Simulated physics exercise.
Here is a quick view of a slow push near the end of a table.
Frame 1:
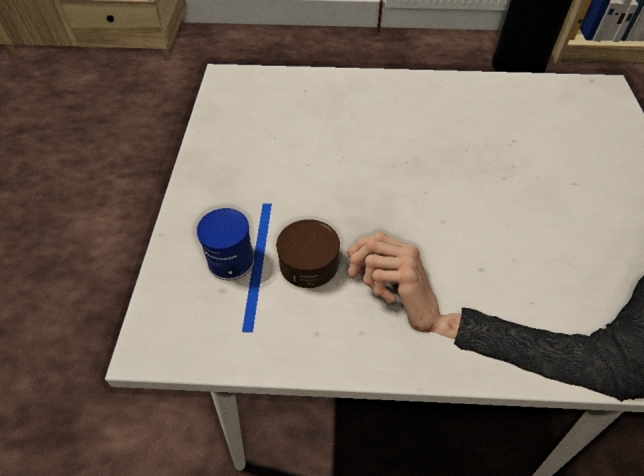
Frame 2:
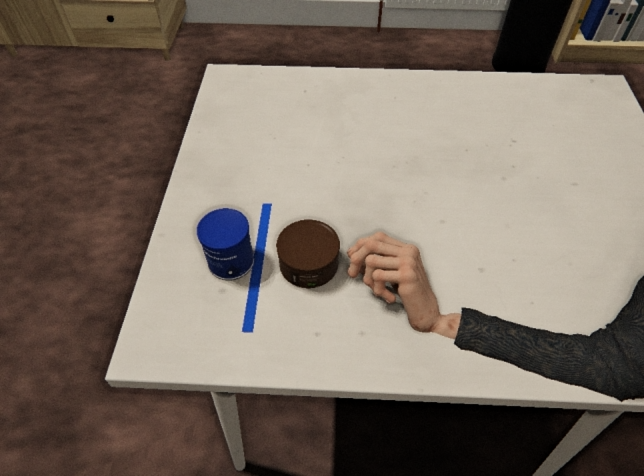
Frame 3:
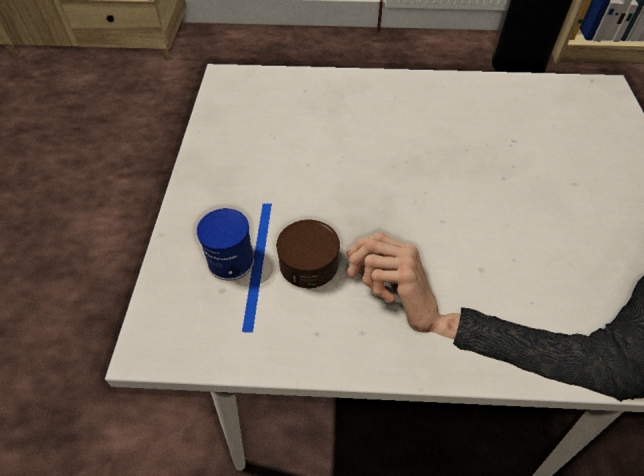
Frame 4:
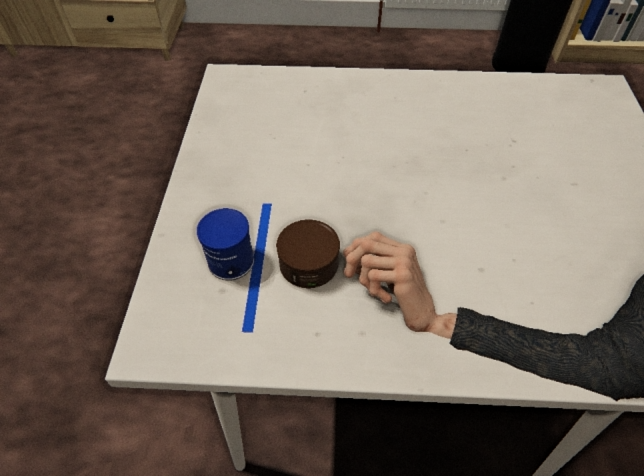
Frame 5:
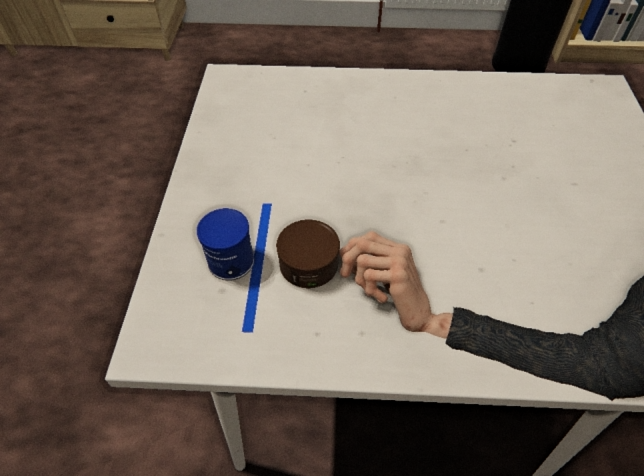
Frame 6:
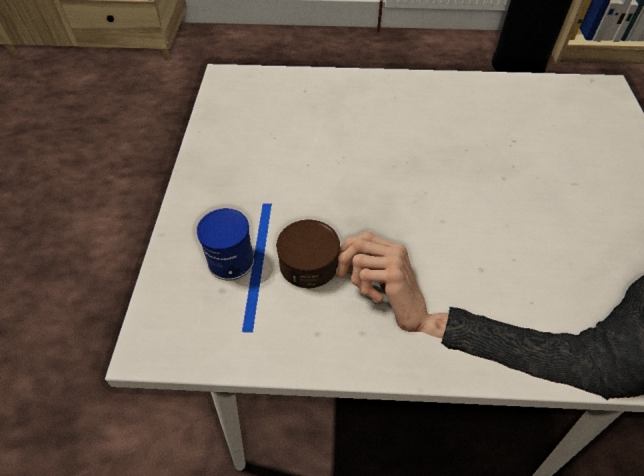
A hand and forearm in a dark grey sleeve rest at the right of a pale table, seen from above in a room with a reddish-brown floor. A brown tub sits left of the fingers, with a strip of blue tape and a blue tin further left. The hand edges slightly left to the tub, while the tub, tin and camera stay still.
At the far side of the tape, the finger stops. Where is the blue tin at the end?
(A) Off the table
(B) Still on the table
B.
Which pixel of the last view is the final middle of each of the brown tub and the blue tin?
(220, 251) and (163, 243), approximately.
Then, 1.08 s after the last picture, blue tin moved a little near (201, 244).
At rest, the blue tin stays on the table, near (163, 243).
